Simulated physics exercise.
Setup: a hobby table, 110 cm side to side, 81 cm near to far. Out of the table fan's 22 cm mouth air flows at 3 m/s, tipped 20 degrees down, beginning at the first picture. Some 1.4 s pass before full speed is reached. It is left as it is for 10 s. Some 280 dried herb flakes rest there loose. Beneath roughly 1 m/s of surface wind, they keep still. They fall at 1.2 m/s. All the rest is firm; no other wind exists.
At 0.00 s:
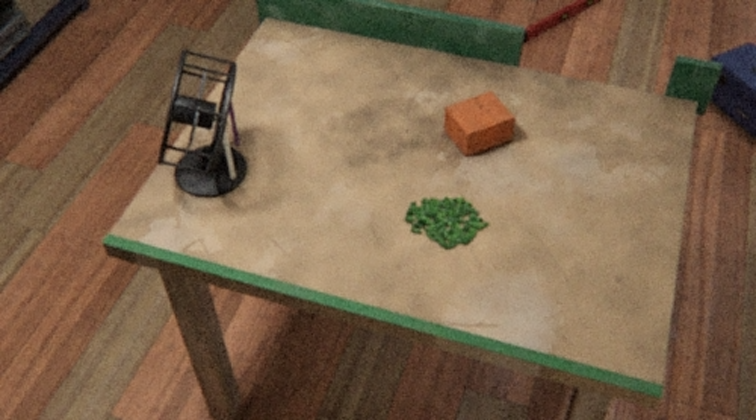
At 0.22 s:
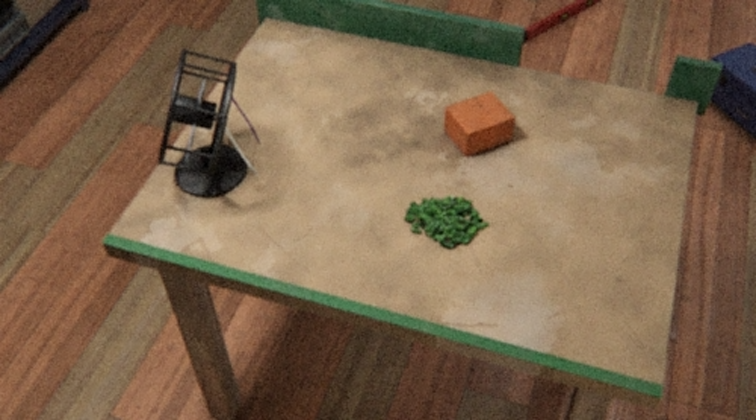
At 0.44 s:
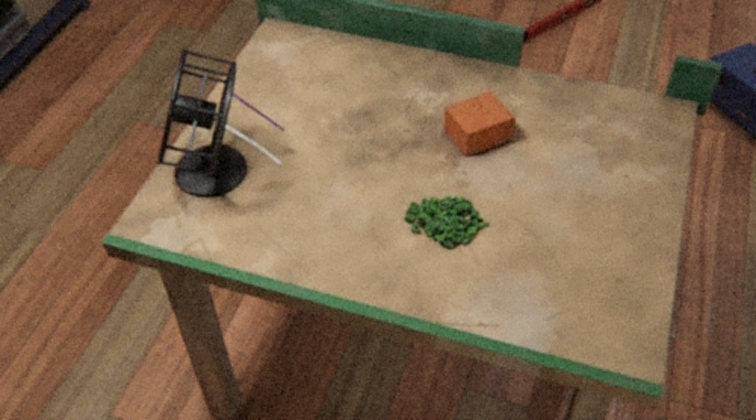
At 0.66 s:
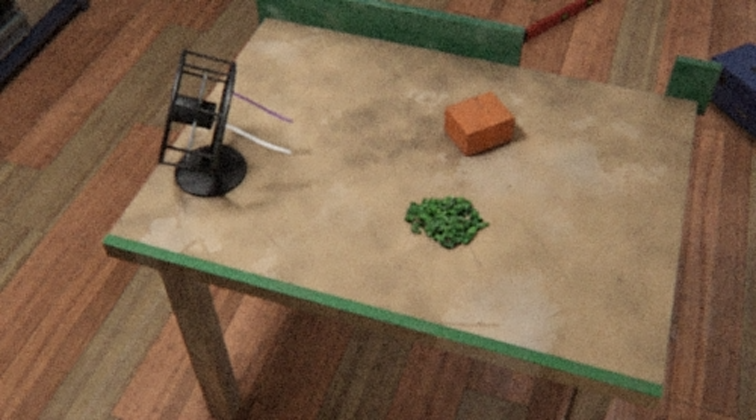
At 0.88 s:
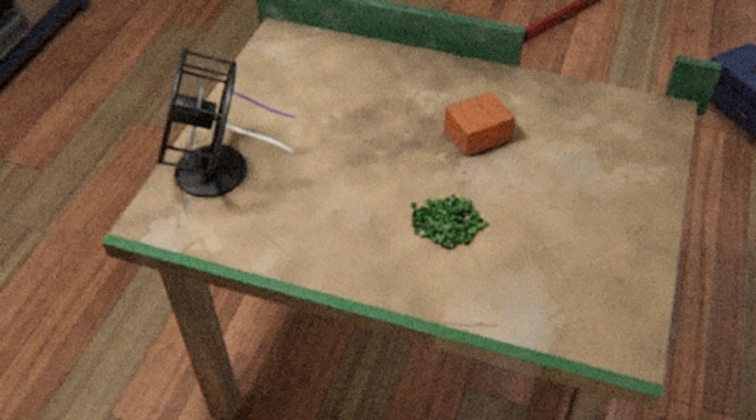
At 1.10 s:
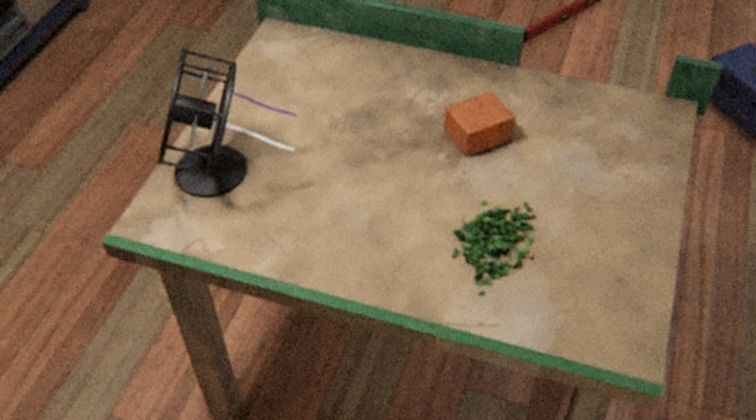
Ribbons on the black fan lift and stream rightward, then the green flakes scatter to the right.
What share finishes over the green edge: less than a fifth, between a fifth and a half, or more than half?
Green edge: Fewer than one in five.
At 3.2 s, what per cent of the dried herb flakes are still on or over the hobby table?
Estimated share: Some 0 %.
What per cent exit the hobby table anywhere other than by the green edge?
The figure is near 100 %.
After 2.0 s the count stands so, 0 % are over the green edge.
After 3.2 s the count stands so, 0 % are over the green edge.
After 5.5 s the count stands so, 0 % are over the green edge.
After 10.0 s, at the end, 0 % are over the green edge.
